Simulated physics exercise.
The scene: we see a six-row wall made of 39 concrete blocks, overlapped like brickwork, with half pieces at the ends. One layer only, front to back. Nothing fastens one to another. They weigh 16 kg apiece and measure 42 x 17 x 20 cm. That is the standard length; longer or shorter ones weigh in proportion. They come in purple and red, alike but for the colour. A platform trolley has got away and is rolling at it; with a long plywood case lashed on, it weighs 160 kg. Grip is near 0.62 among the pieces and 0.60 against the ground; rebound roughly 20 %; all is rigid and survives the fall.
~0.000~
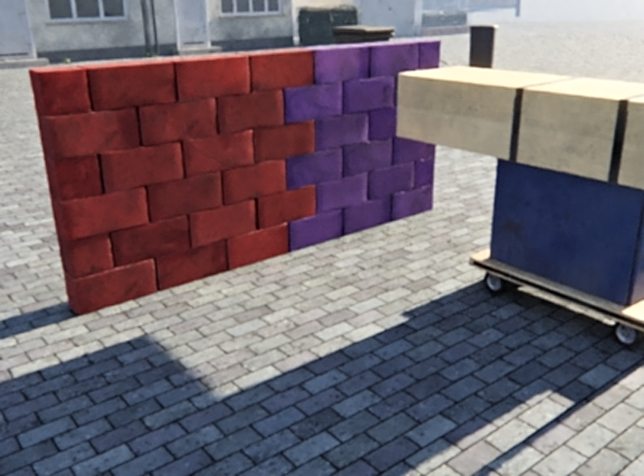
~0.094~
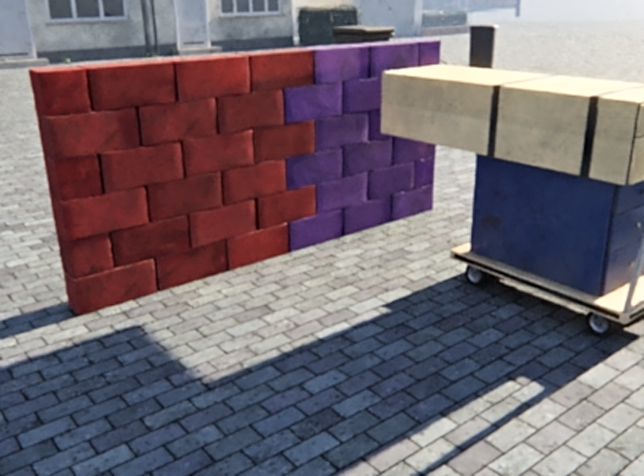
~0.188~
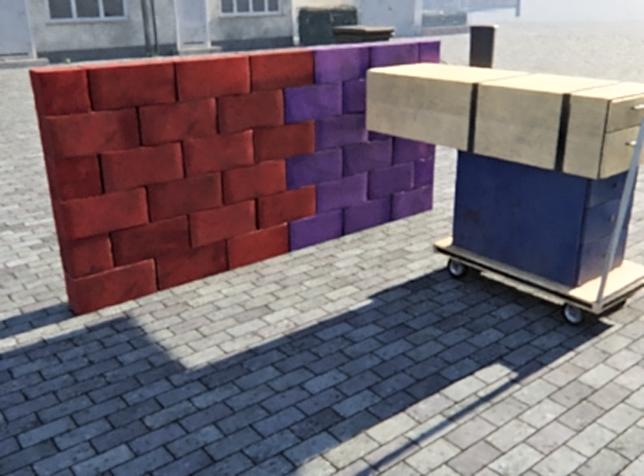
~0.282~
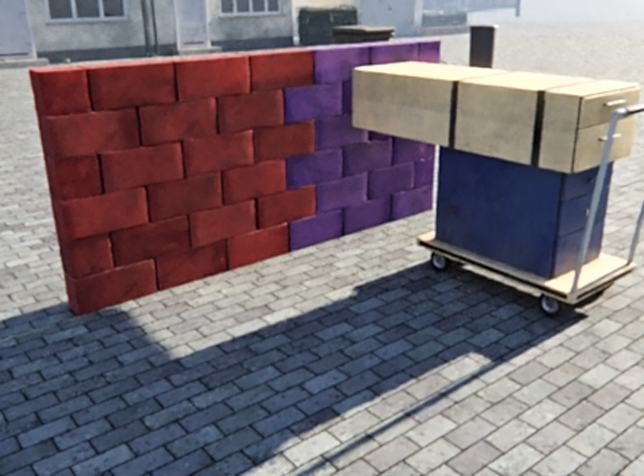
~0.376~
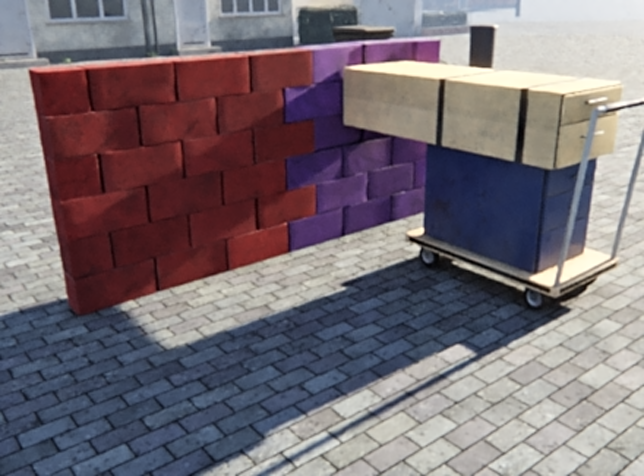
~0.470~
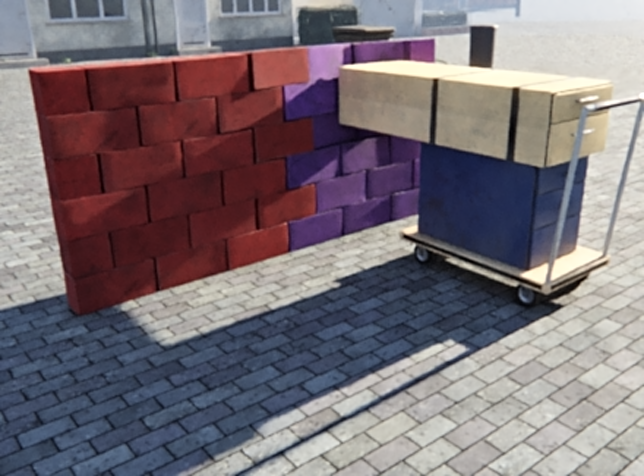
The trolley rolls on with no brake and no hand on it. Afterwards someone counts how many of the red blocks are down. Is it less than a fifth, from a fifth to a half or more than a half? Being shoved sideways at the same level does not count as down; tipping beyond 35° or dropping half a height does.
It comes to fewer than one in five.
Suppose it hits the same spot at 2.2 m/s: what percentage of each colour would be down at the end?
In that case red 0, purple 50 per cent.
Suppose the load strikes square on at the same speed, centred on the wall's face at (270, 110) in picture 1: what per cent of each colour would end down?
In that case red 40, purple 30 per cent.
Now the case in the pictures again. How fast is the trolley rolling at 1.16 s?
About 0.2 m/s.
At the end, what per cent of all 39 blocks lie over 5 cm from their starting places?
It is 30 per cent.
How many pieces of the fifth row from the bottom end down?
3 from that row.
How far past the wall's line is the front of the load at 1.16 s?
About 30 cm past it.
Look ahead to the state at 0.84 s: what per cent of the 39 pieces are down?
0 per cent by then.
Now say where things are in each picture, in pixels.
In the first frame (pixels give the middle of a visible side), load (405, 94) 43 cm short of the wall; top red block (66, 93); top purple block (395, 60); none has stirred.
In the second frame, load (389, 92) 30 cm short of the wall; top red block (66, 93).
In the third frame, load (373, 89) 17 cm short of the wall; top red block (66, 93).
In the fourth frame, load (359, 87) 41 mm short of the wall; top red block (66, 93).
In the fifth frame, load (349, 86) 48 mm into the wall's line; top red block (66, 93); top purple block (389, 58) 51 mm from its place; movement in 7 of them.
In the sixth frame, load (345, 85) 10 cm into the wall's line; top red block (65, 92); top purple block (380, 58) 4° from how it stood; movement in 12 of them.
After 0.84 s, load 21 cm past the wall's line, still rolling; none of the 21 red blocks down (0 of 39 in all colours); top red block unmoved; top purple block 31° from how it stood, 8 cm lower.
After 1.16 s, load 28 cm past the wall's line, still rolling; 1 of the 21 red blocks down (11 of 39 in all colours); top red block unmoved; top purple block on its side.
In the end (2.4 s), load 37 cm past the wall's line, stopped; 1 of the 21 red blocks down (11 of 39 in all colours); top red block unmoved; top purple block on its side. That is 5 per cent. From the last view, middles, top red block near (60, 91), top purple block near (298, 181).
